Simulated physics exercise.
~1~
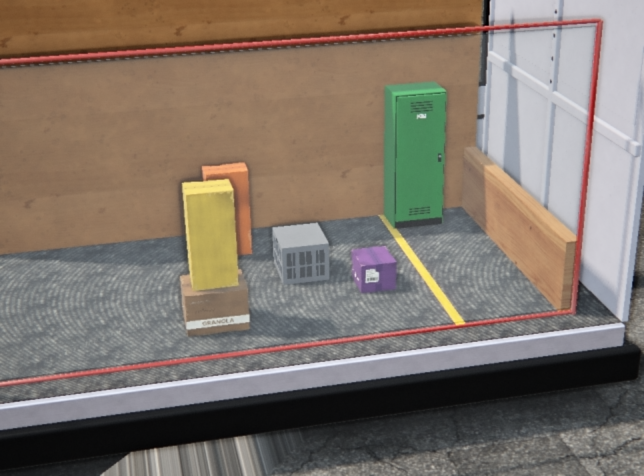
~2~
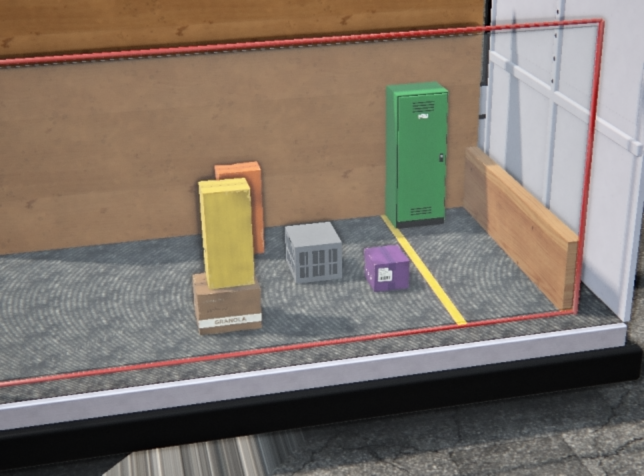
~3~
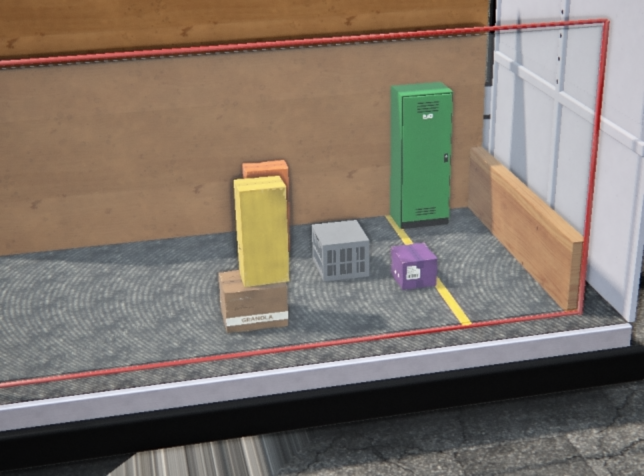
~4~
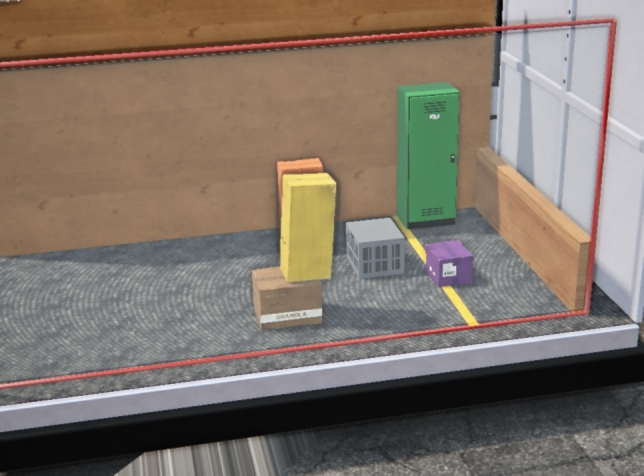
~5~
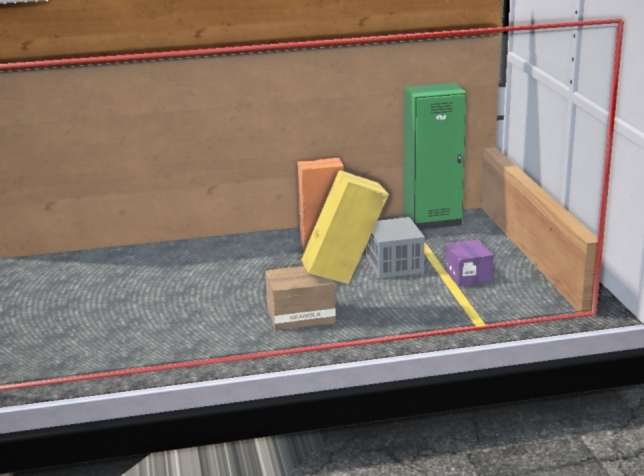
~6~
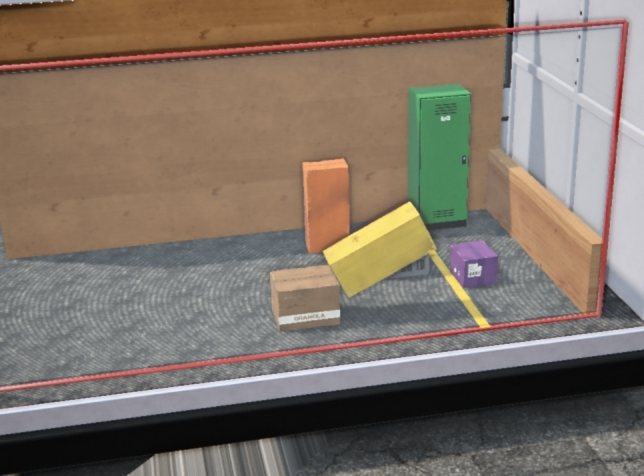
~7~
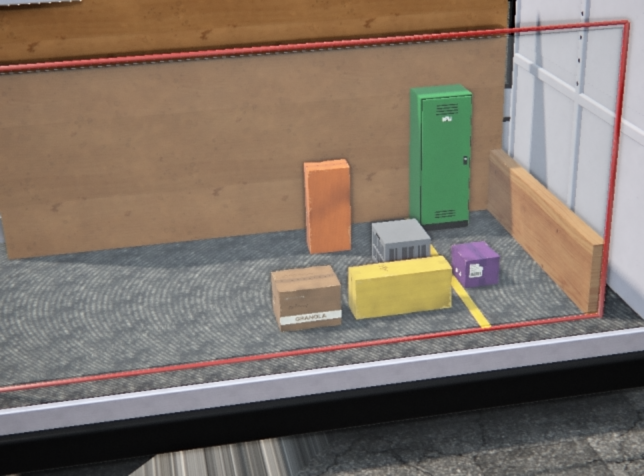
A yellow tall box standing on a brown carton, an orange tall box behind it, a grey crate and a purple carton slide right together across the grey floor of an open bay, seen from above at an angle. A green locker stands against the brown back wall, near a yellow floor line. The purple carton crosses the line as the yellow box leans right off the brown carton. The yellow box topples, tipping over in front of the crate, and lands on its side. The others stop short of the line, the orange box still upright.
